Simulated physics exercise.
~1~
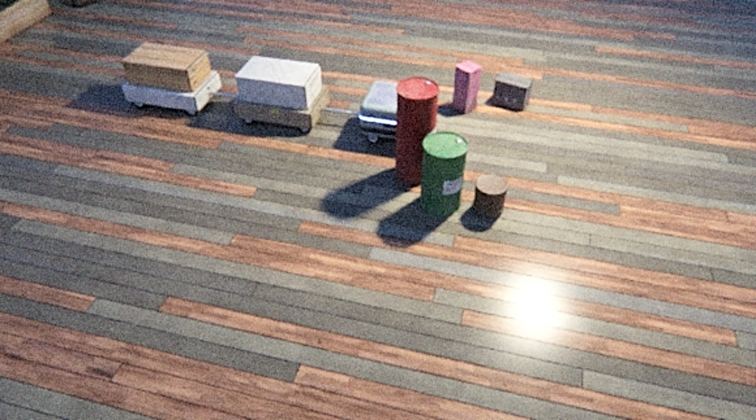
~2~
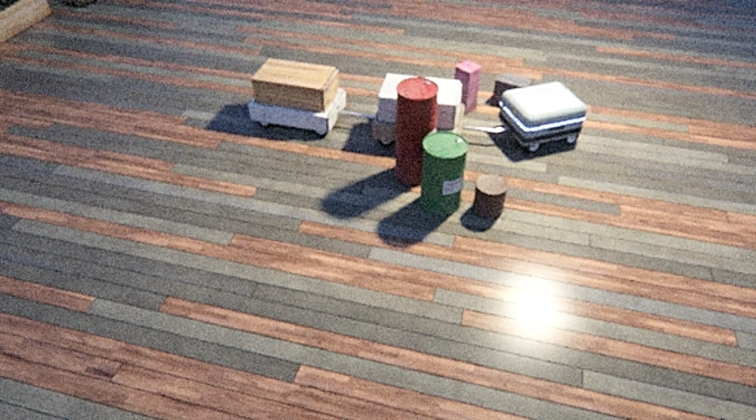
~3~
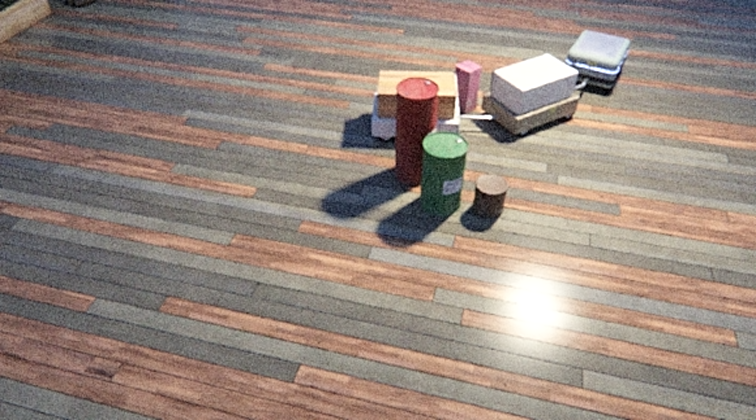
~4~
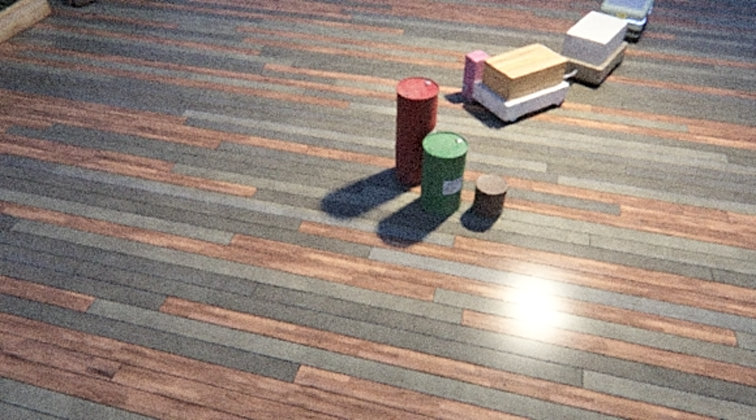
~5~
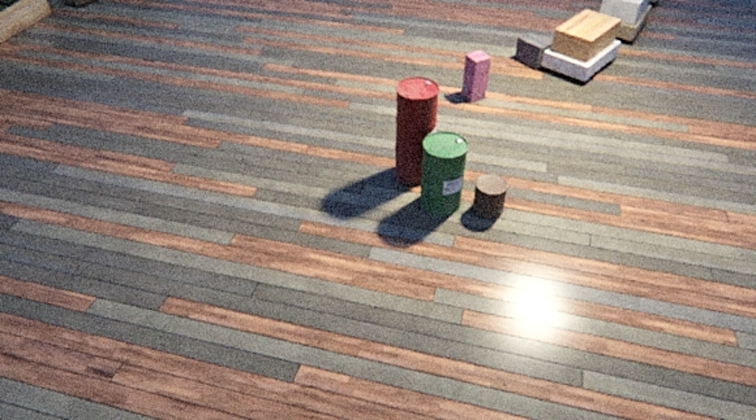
A tug pulls two carts right past the drums, turns away, and leaves two boxes shifted.
